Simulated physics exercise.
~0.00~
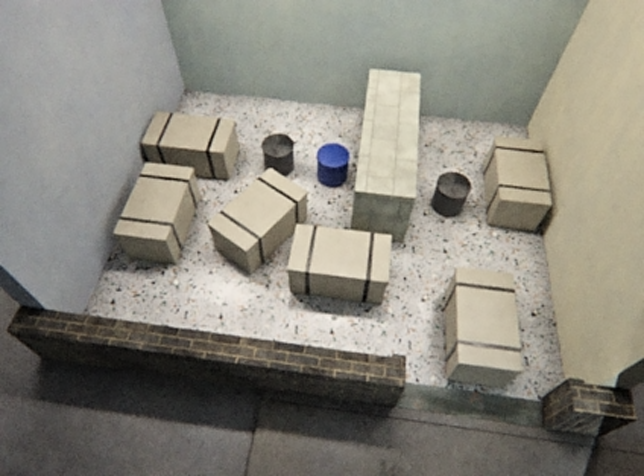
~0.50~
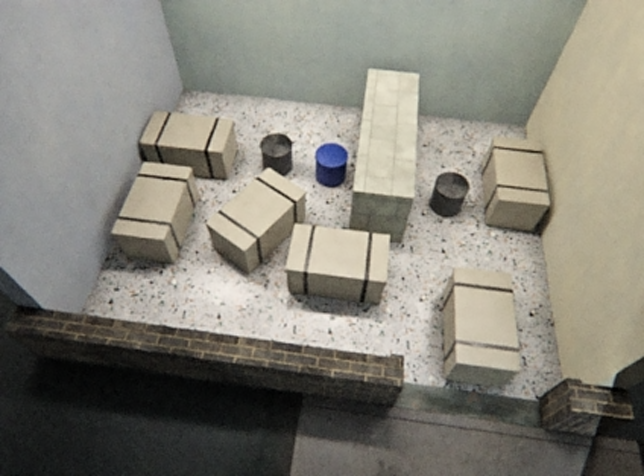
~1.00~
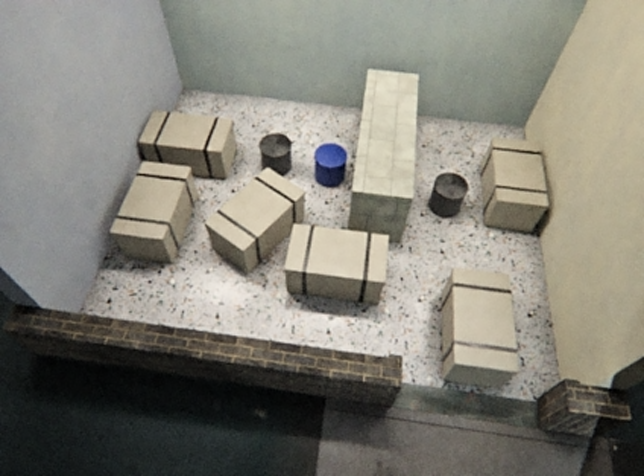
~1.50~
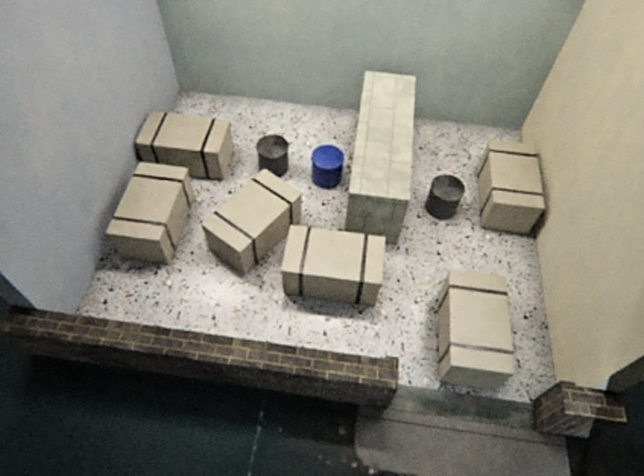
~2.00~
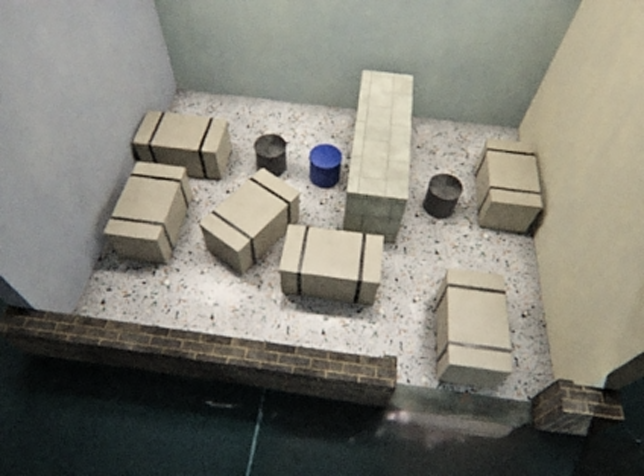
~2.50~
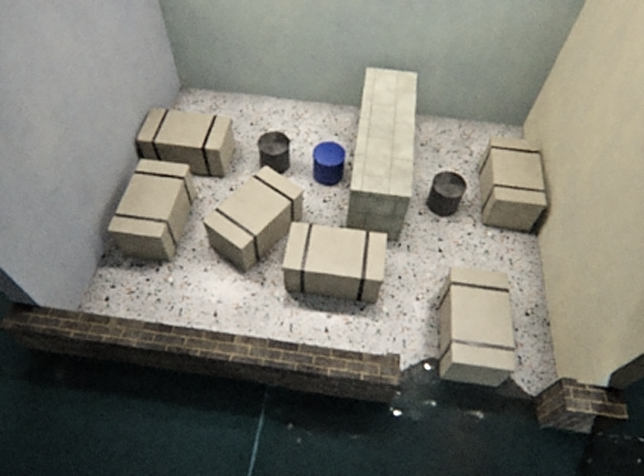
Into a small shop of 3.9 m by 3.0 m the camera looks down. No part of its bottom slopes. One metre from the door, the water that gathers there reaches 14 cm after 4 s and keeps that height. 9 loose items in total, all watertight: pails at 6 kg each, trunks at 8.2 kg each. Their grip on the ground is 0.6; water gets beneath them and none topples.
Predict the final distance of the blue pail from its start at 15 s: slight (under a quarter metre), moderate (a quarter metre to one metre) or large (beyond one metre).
Slight.
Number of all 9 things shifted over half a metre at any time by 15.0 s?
Count: 5.
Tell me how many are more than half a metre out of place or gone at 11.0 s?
I count 4 of them.
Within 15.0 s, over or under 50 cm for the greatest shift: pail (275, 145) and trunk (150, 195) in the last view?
Result, in order: Lower / lower.
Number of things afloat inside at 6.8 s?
Tally: 2 of them.
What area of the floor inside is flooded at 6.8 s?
I'd put it close to 7.5 m2.
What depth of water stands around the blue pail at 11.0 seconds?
2 cm, roughly.
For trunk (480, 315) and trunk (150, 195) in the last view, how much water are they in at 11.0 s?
Around 13 cm and 4 cm.
After 3.5 s the blue pail is near (329, 153), 0.0 m from its start, aground; 0 afloat.
After 6.8 s the blue pail is near (329, 153), 0.0 m from its start, aground; 2 afloat.
After 11.0 s the blue pail is near (329, 153), 0.0 m from its start, aground; 6 afloat.
After 15.0 s the blue pail is near (329, 153), 0.0 m from its start, aground; 7 afloat.
